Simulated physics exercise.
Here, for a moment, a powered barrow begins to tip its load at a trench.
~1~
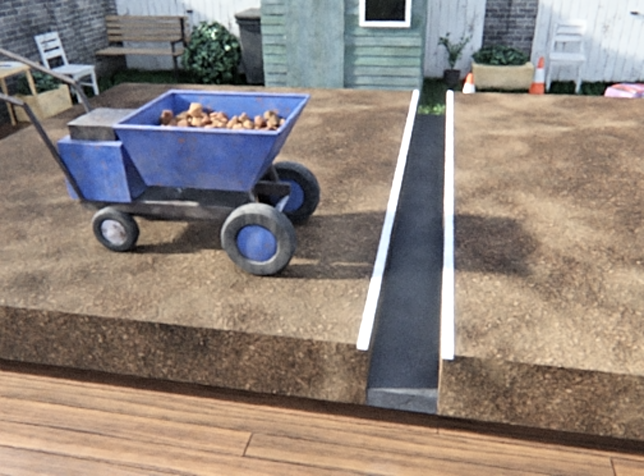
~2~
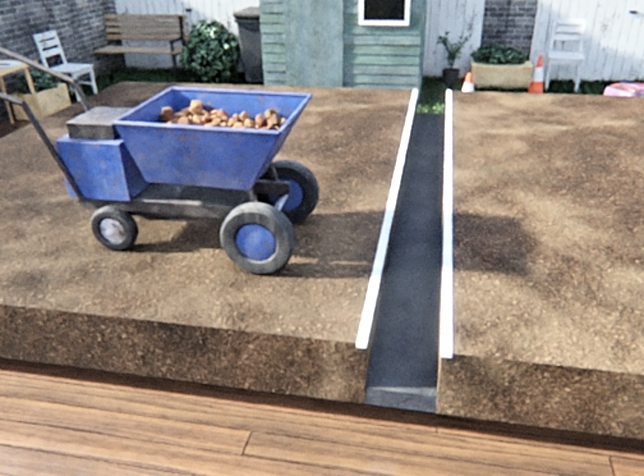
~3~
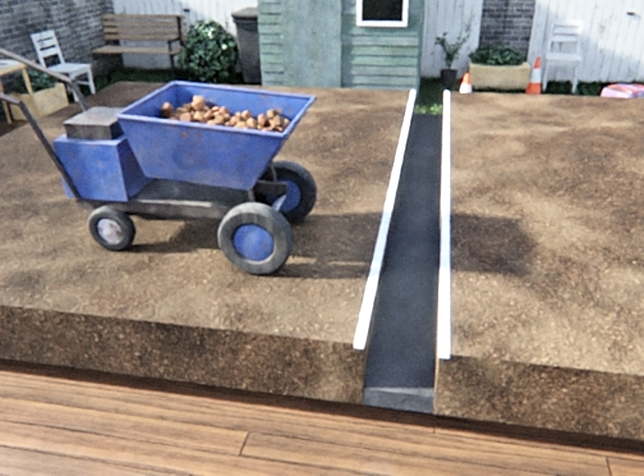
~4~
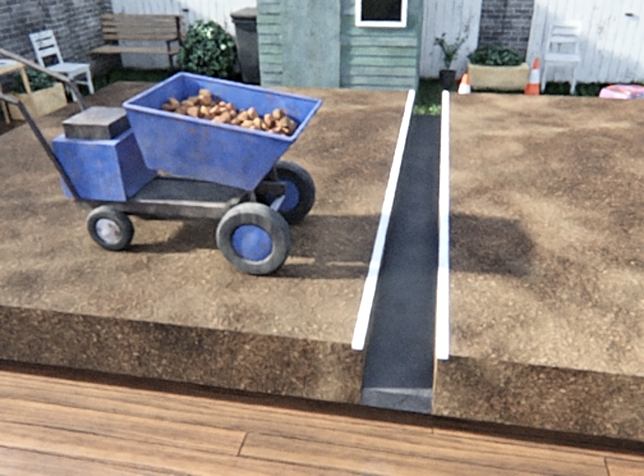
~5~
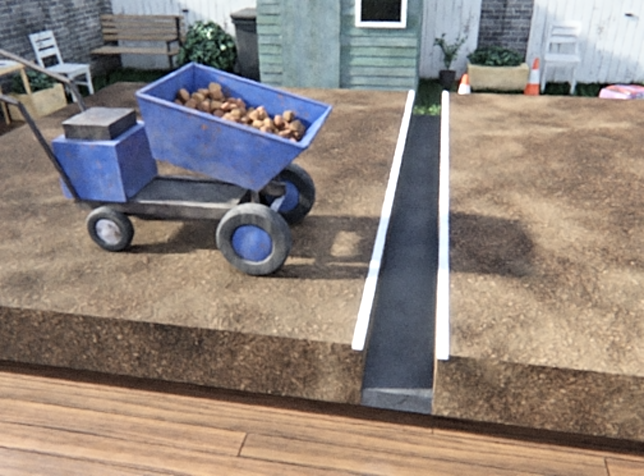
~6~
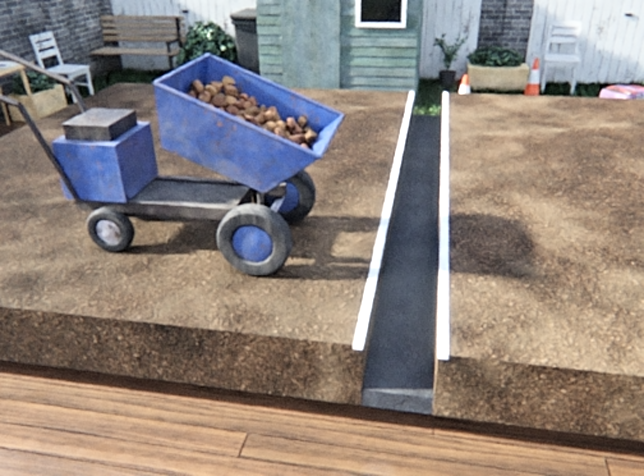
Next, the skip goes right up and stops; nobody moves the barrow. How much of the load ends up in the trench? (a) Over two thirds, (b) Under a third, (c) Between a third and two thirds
Over two thirds (a).
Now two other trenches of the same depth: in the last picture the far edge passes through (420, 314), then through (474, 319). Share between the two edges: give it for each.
I'd say some 80 in a hundred, followed by 100 in a hundred.
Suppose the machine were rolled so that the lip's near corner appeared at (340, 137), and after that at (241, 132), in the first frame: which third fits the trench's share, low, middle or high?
For the first position, under a third; for the second, one to two thirds.
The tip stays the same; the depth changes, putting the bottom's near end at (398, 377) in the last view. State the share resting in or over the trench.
Around 80 per cent.
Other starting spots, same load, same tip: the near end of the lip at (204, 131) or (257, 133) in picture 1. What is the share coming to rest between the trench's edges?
The shares come out close to 10 and 70 per cent, in that order.
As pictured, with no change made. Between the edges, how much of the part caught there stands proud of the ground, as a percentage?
Roughly 10 percent.
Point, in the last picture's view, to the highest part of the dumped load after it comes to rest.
Settled peak, approx. (392, 246).
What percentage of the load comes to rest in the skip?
I'd say close to 0 percent.
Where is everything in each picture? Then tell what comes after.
The first picture shows lip of the skip (278, 134), level; top of the load (209, 131), clay clods; first edge of the trench (370, 308); far edge (448, 315), the trench over half as wide as the skip, and about as deep as wide.
The second picture shows lip of the skip (279, 133), tipped barely; top of the load (210, 129).
The third picture shows lip of the skip (284, 136), tipped barely; top of the load (203, 125).
The fourth picture shows lip of the skip (293, 141), tipped a little; top of the load (195, 117).
The fifth picture shows lip of the skip (305, 147), tipped clearly; top of the load (205, 111).
The sixth picture shows lip of the skip (319, 157), tipped clearly; top of the load (200, 108); first edge of the trench (366, 308); far edge (444, 316).
Just after the last frame, skip tipped steeply; every one in the skip.
A moment on, skip tipped right over; the larger part in the skip; about a tenth in or heaped over the trench; just a few falling.
Further on, skip tipped right over; roughly a quarter in the skip; just a few short of the trench; the larger part in or heaped over the trench; just a few beyond it.
When it is over, skip tipped right over; just a few in the skip; just a few short of the trench; almost all in or heaped over the trench; just a few beyond it.
